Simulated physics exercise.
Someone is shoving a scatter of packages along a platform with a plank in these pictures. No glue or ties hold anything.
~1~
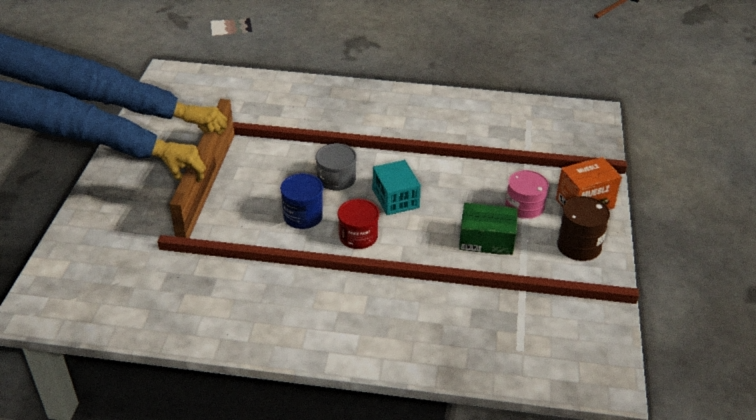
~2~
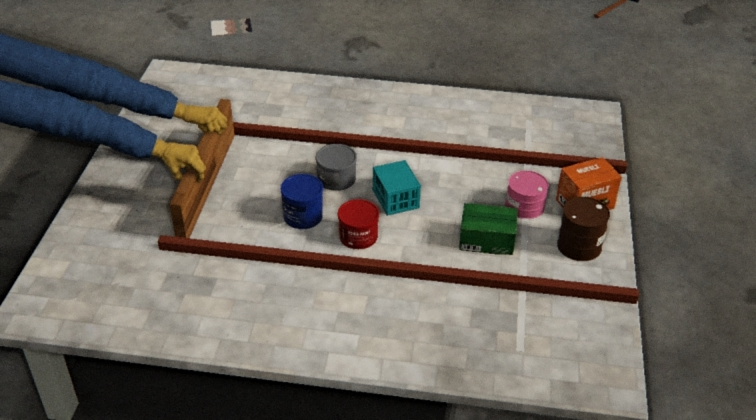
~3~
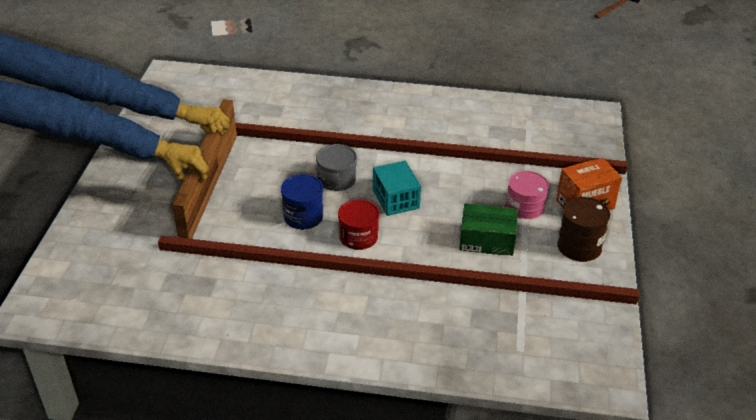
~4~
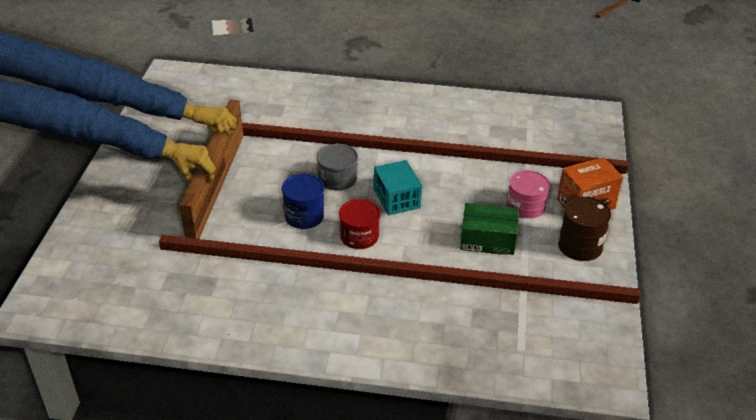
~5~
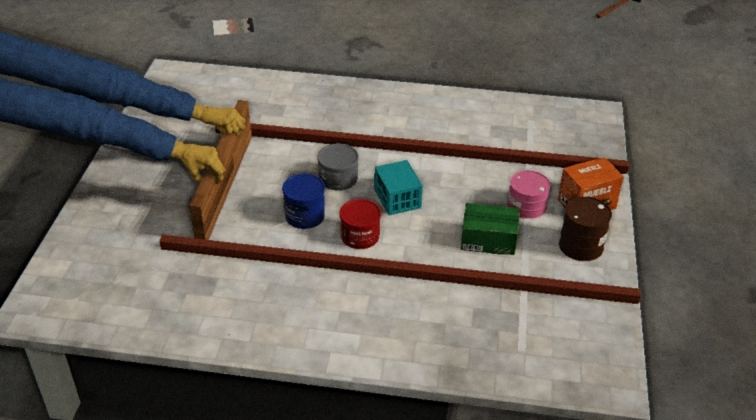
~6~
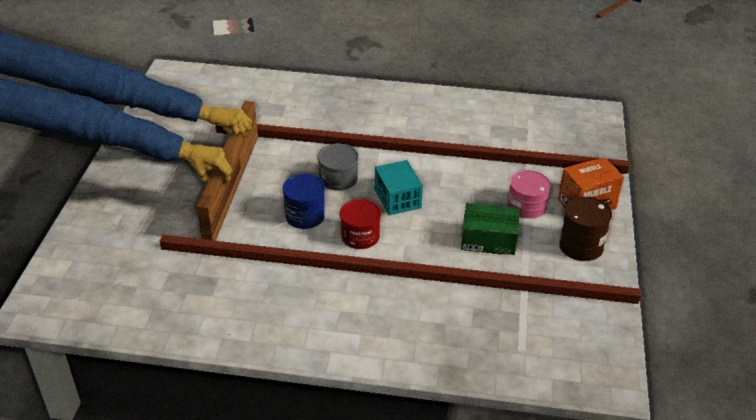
We see gloved hands holding a wooden plank upright on a tiled platform, then sliding it slowly a short way right between two rails toward scattered pails, canisters and boxes, which stay essentially still with a gap remaining.
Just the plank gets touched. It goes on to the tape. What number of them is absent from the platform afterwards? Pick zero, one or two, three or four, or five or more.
One or two of them.
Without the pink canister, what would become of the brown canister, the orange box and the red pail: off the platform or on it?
The brown canister is lost, the orange box survives, the red pail stays on.
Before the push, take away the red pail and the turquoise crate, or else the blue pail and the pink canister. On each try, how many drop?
First try: 1 fallen; other try: 1.
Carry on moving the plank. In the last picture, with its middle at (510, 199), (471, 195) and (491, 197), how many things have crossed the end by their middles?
0; 0; 0.
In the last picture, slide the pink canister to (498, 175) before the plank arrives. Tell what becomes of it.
Result: It stays aboard.
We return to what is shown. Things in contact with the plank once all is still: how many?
Count: 3.
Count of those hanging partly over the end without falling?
That adds up to 0.
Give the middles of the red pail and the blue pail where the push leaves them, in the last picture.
The red pail at (547, 258), the blue pail at (549, 227).
Soon after, none off yet; orange box at rest near (590, 189); brown canister at rest near (585, 229); pink canister at rest near (529, 194).
After that, none off yet; orange box moving near (593, 188); brown canister moving near (590, 229); pink canister displaced a little near (545, 191).
In the end, the number that fall off is one or two; gone, brown canister and orange box.
